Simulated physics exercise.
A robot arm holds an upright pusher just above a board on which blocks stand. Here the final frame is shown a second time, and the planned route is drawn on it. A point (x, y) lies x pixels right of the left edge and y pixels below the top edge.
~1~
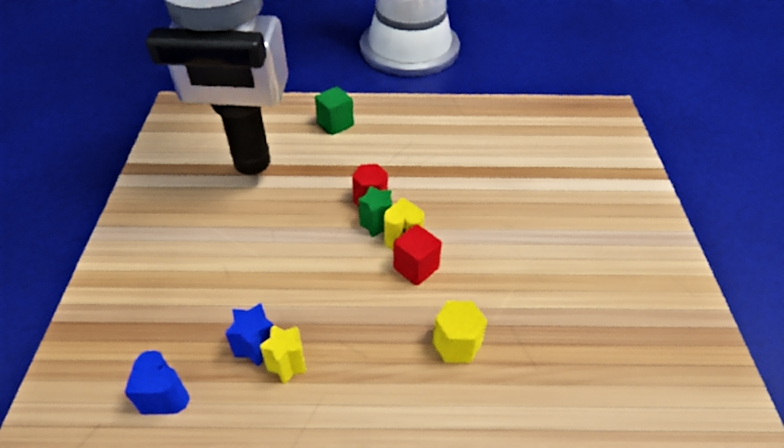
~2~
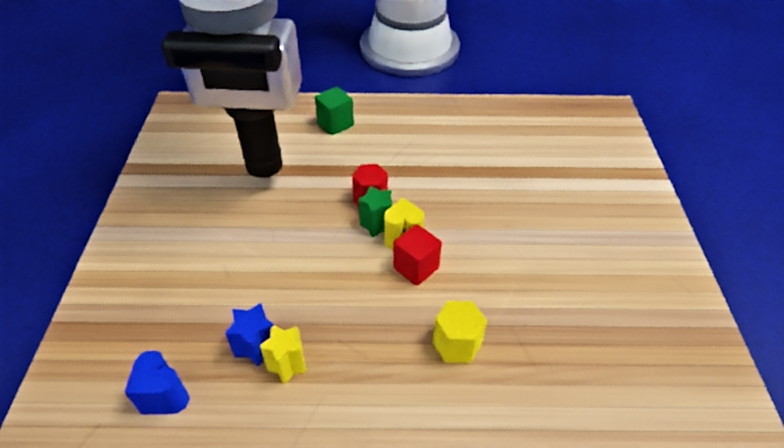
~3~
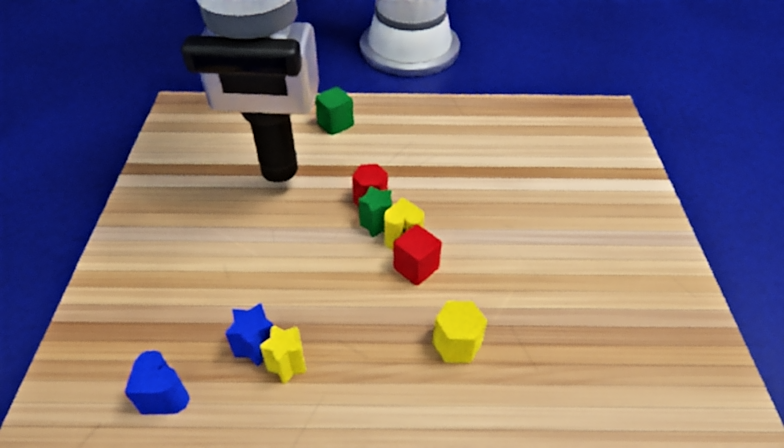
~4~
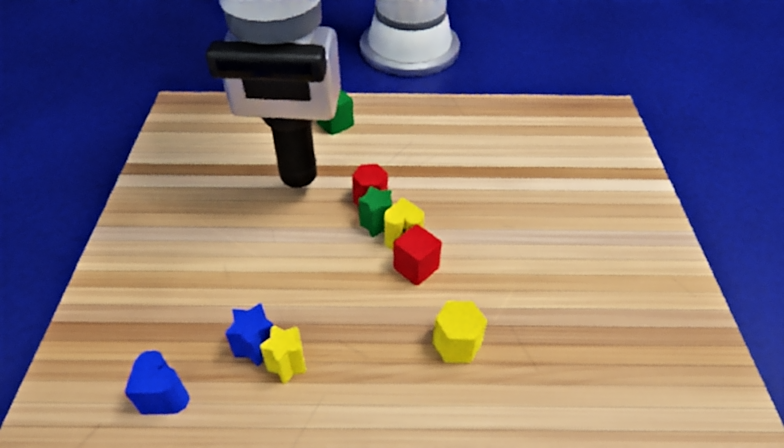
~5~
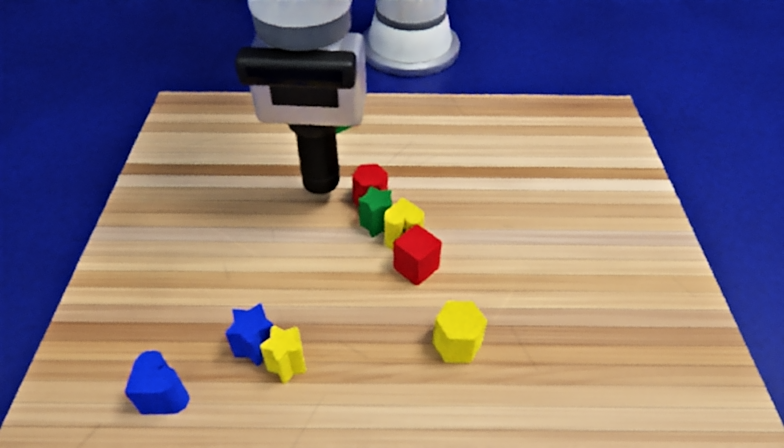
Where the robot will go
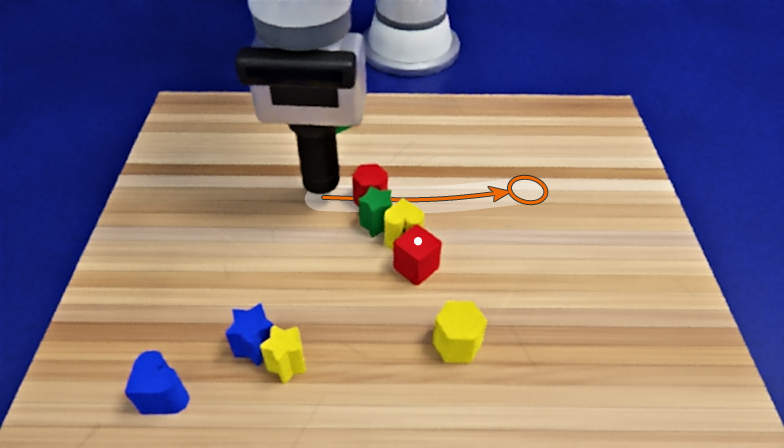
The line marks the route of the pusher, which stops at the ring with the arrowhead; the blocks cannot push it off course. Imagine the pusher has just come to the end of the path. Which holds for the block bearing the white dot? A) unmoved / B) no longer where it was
(A)
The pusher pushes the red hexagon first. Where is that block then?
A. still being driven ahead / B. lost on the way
A: Still being driven ahead.
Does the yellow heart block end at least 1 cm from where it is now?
I expect not.
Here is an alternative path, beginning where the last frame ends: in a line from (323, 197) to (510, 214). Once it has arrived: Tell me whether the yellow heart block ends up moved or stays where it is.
Shifted.
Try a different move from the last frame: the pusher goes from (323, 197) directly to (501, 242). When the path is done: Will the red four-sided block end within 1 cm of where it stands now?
No, it doesn't check out.
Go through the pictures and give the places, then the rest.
In the first frame, pusher's lower end at (253, 163); red hexagon at (370, 174); yellow heart block at (404, 212); red four-sided block at (418, 241).
In the second frame, pusher at (265, 167); blocks still.
In the third frame, pusher at (280, 171); blocks still.
In the fourth frame, pusher at (299, 176); blocks still.
In the fifth frame, pusher at (322, 182); red hexagon at (370, 174); yellow heart block at (404, 212); red four-sided block at (418, 241).
Drawn move, from (323, 197) by way of (393, 200) and (461, 197) to (528, 190); the dot is on the red four-sided block.
The first path, step by step. One third of the way, pusher at (394, 184); red hexagon at (430, 174), turned 20° anticlockwise.
Two thirds of the way, pusher at (465, 182); red hexagon at (502, 173), turned 15° anticlockwise.
At the end, pusher at (532, 174); red hexagon at (570, 171); yellow heart block still; red four-sided block still.
